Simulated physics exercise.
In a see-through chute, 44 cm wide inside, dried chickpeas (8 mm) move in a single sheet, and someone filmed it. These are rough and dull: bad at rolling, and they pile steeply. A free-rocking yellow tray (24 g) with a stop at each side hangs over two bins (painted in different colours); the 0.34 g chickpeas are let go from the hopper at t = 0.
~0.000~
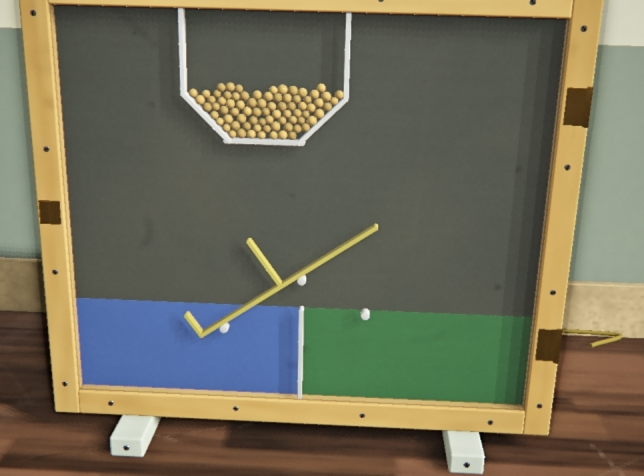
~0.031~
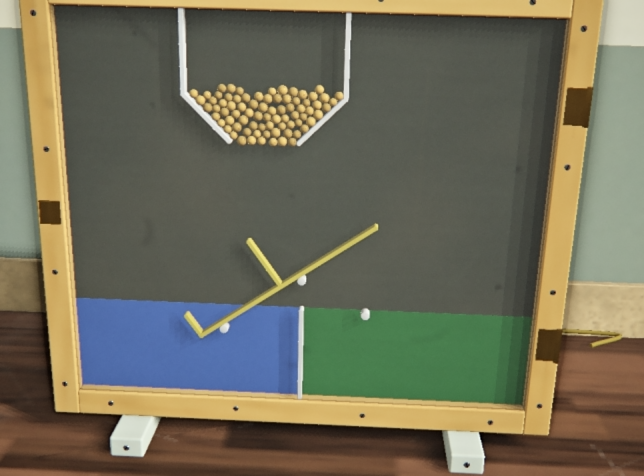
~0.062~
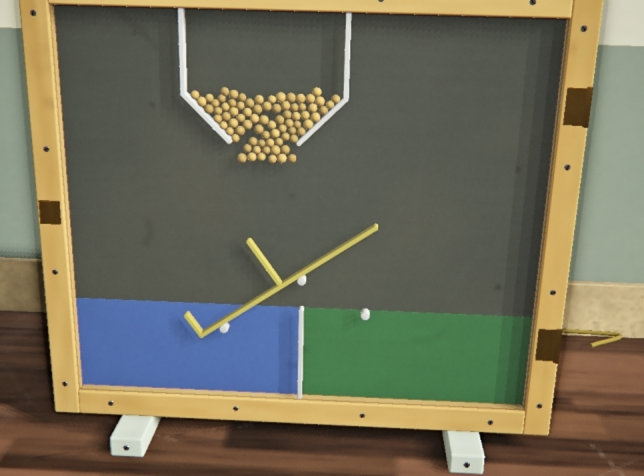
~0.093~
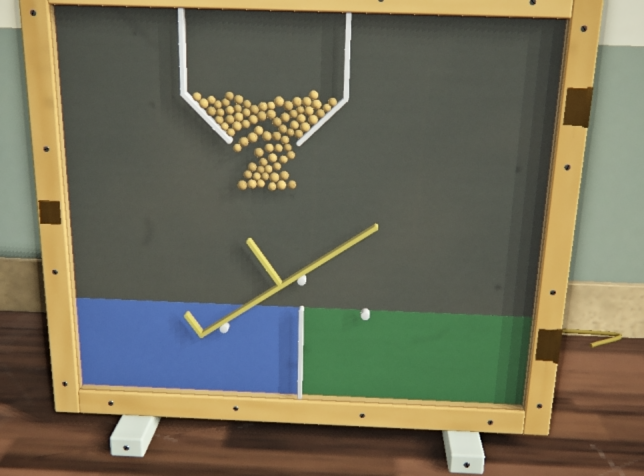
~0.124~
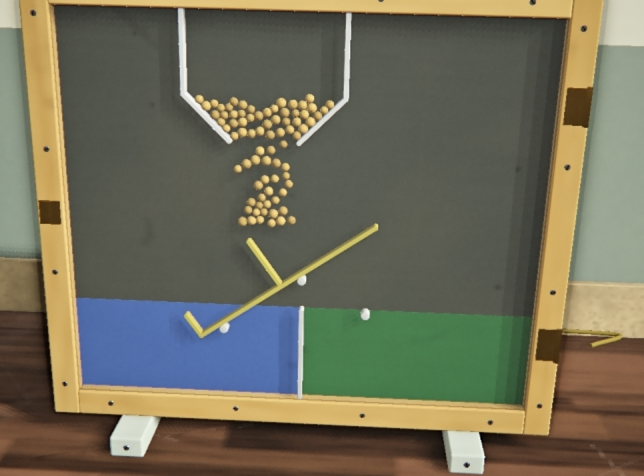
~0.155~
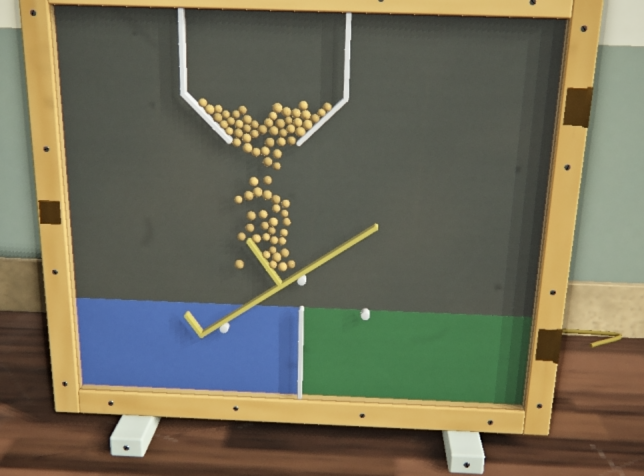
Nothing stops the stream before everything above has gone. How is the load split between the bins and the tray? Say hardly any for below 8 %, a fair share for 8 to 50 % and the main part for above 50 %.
Tally: Green bin with scarcely any, Blue bin with a moderate share, and the tray with more than half.
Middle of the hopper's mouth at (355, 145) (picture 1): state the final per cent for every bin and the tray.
Result: Green bin = 100; blue bin = 0; tray = 0.
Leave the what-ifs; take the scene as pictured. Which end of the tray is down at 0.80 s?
Left.
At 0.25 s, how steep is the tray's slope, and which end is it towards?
It's sloping around 35° down towards the left end.
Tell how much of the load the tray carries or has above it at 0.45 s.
Roughly 85 percent.
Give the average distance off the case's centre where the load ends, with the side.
Roughly 6 centimetres to the left of the centre.
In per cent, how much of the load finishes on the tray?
That share is close to 75 percent.
After 0.25 s 90 % have left the hopper; tray left end down 35°; on or over it 85 %, past it to the left 0 %, to the right 0 %.
After 0.45 s 100 % have left the hopper; tray left end down 35°; on or over it 85 %, past it to the left 15 %, to the right 0 %.
After 0.80 s 100 % have left the hopper; tray left end down 35°; on or over it 75 %, past it to the left 25 %, to the right 0 %.
Settled by 1.7 s, green bin 0 %, blue bin 25 %, tray 75 %; tray left end down 35°.
